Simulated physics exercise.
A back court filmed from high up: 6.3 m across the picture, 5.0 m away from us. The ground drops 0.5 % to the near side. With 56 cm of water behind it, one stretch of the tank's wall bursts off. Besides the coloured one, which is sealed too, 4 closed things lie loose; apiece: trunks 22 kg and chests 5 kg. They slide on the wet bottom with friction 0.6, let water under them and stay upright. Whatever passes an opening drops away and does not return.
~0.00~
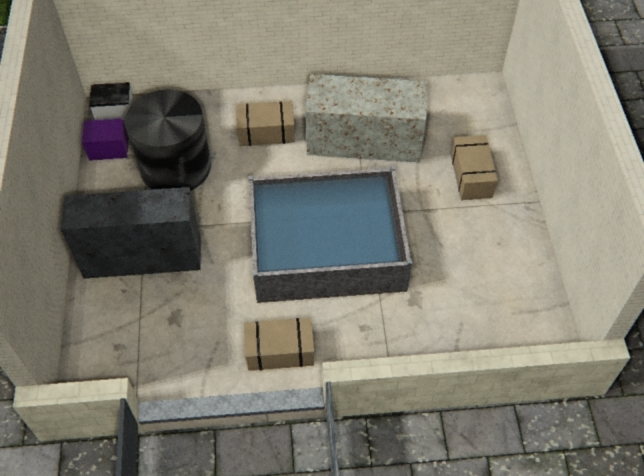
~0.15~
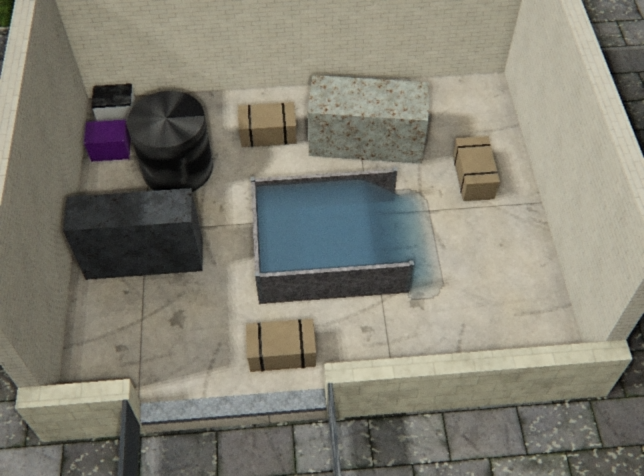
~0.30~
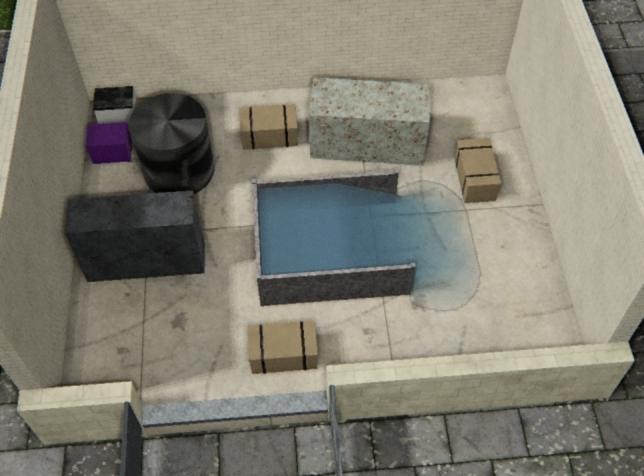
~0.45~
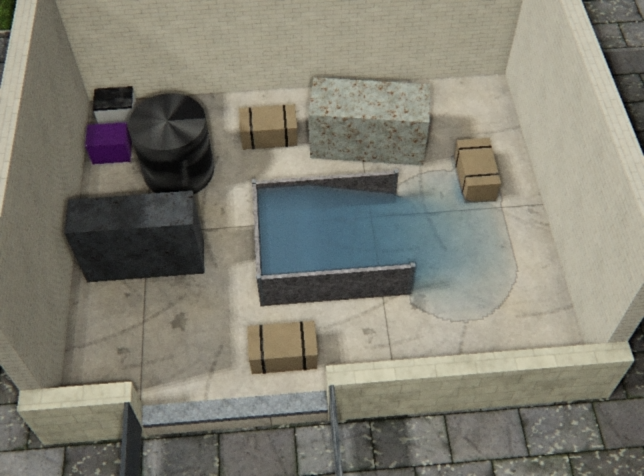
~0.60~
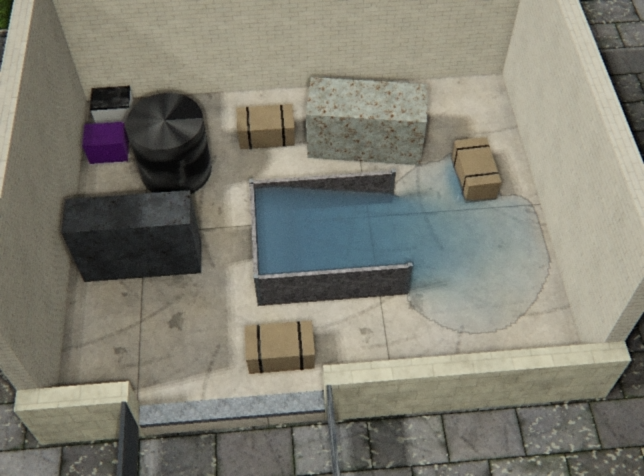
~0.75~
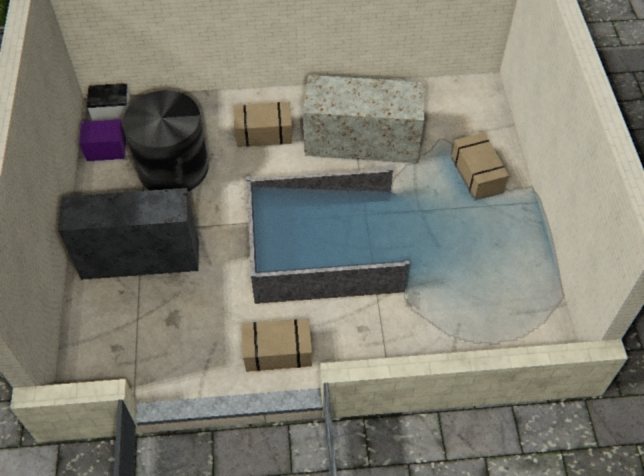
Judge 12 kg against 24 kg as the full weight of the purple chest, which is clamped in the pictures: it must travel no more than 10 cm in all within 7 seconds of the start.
For it, only the higher weight holds it.
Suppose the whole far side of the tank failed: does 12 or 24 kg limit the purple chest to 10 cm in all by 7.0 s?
In that case neither weight holds it.
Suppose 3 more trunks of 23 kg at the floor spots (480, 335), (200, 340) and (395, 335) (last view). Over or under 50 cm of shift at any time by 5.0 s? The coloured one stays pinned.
In turn: Past it, short of it, over.
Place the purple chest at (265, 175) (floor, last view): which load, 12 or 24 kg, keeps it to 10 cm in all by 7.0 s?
Either load holds.
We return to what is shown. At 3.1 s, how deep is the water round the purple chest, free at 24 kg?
About 0 cm.
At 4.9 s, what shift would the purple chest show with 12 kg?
Roughly 0 cm.
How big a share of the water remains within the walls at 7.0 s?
About 94 per cent.
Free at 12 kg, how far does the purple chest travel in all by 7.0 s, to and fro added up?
About 60 cm.
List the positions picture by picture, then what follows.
In the first picture, the purple chest at (103, 130) rests on the ground; 2.6 m2 under water; 0 of 5 have shifted.
In the second picture, the purple chest at (105, 131), on the bottom; 3.3 m2 under water; 0 of 5 have shifted.
In the third picture, the purple chest at (106, 134), on the bottom; 4.3 m2 under water; 0 of 5 have shifted.
In the fourth picture, the purple chest at (106, 134), on the bottom; 5.3 m2 under water; 0 of 5 have shifted.
In the fifth picture, the purple chest at (103, 134), on the bottom; water covers 6.5 m2; 0 of 5 have shifted.
In the sixth picture, the purple chest at (100, 131) rests on the ground; 7.4 m2 under water; 1 of 5 have shifted.
After 1.4 s the purple chest would be 0 cm from its start with 12 kg and 0 cm from its start with 24 kg; 0 cm of water round it then.
After 3.1 s the purple chest would be 0 cm from its start with 12 kg and 0 cm from its start with 24 kg; 0 cm of water round it then.
After 4.9 s the purple chest would be 0 cm from its start with 12 kg and 0 cm from its start with 24 kg; 1 cm of water round it then.
After 7.0 s the purple chest would be 59 cm from its start with 12 kg and 5 cm from its start with 24 kg; 5 cm of water round it then.
